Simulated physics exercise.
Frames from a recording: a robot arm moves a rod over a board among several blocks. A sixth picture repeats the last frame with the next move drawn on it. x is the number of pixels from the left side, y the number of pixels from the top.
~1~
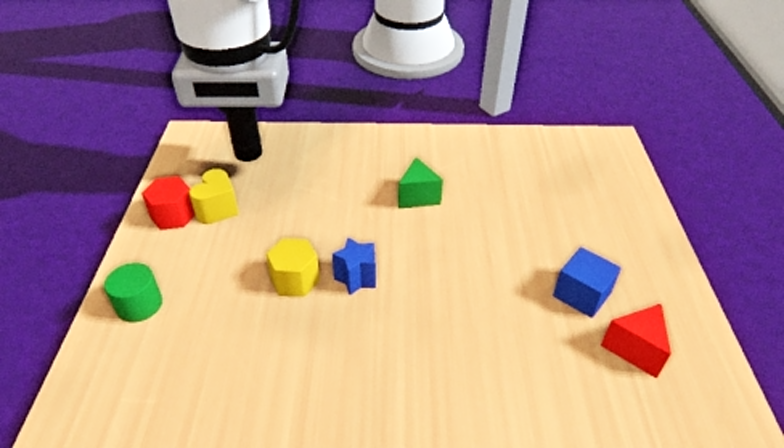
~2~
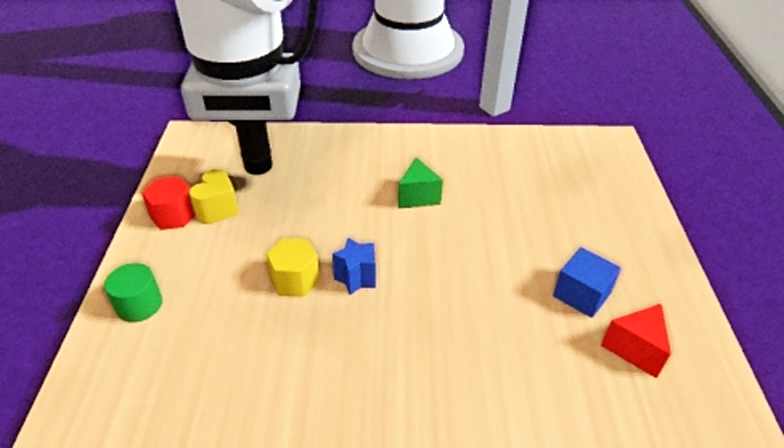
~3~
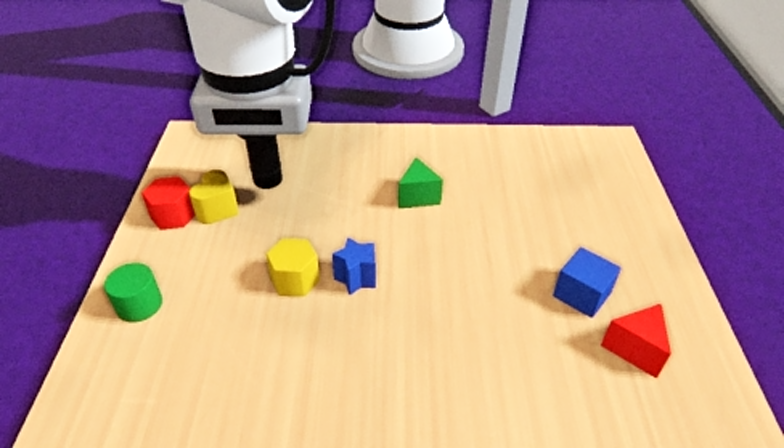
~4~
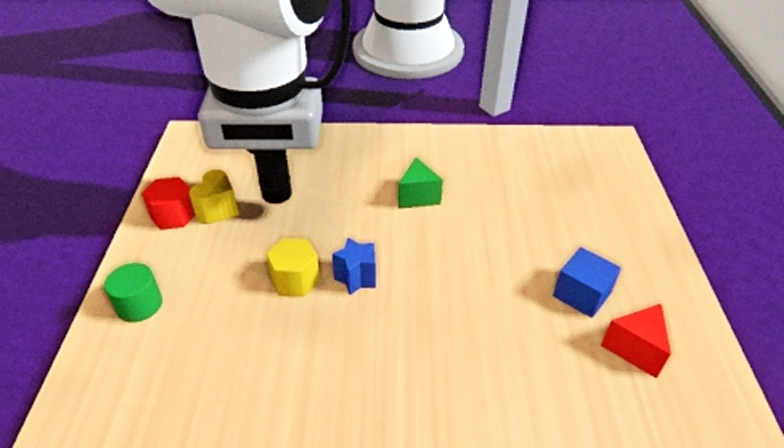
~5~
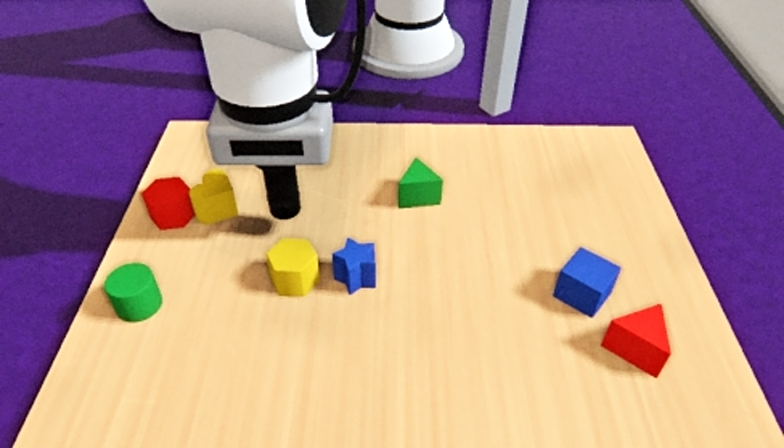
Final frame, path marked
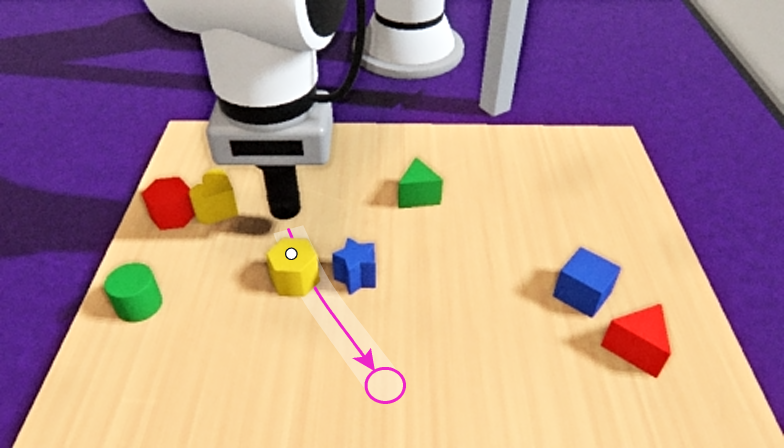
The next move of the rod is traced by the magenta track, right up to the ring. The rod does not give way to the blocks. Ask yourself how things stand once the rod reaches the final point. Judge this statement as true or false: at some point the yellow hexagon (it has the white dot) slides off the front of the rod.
This is true.
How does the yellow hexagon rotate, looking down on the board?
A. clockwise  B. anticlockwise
The answer is A.
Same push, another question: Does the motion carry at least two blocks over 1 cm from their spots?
In short: No.
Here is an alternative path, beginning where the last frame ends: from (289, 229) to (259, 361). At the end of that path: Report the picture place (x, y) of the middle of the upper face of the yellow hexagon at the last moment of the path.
In the picture, it is at (305, 291).
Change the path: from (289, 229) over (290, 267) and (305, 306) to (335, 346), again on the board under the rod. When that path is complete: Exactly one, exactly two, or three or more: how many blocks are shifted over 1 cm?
Total moved: One.
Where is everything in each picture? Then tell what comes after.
In the first frame, rod tip at (249, 155); block tops, yellow hexagon at (291, 254); blue star block at (356, 252).
In the second frame, rod at (259, 167); blocks unchanged.
In the third frame, rod at (268, 181); blocks unchanged.
In the fourth frame, rod at (277, 195); blocks unchanged.
In the fifth frame, rod at (286, 211); yellow hexagon at (291, 254); blue star block at (356, 252).
Path on the board, from (289, 229) through (323, 301) to (385, 385); the dot is on the yellow hexagon.
The first path, step by step. One third of the way, rod at (306, 258); yellow hexagon at (294, 281), turned 20° clockwise.
Two thirds of the way, rod at (342, 310); yellow hexagon at (295, 312), turned 55° clockwise.
At the end, rod at (385, 367); yellow hexagon at (295, 312), turned 55° clockwise; blue star block in place.
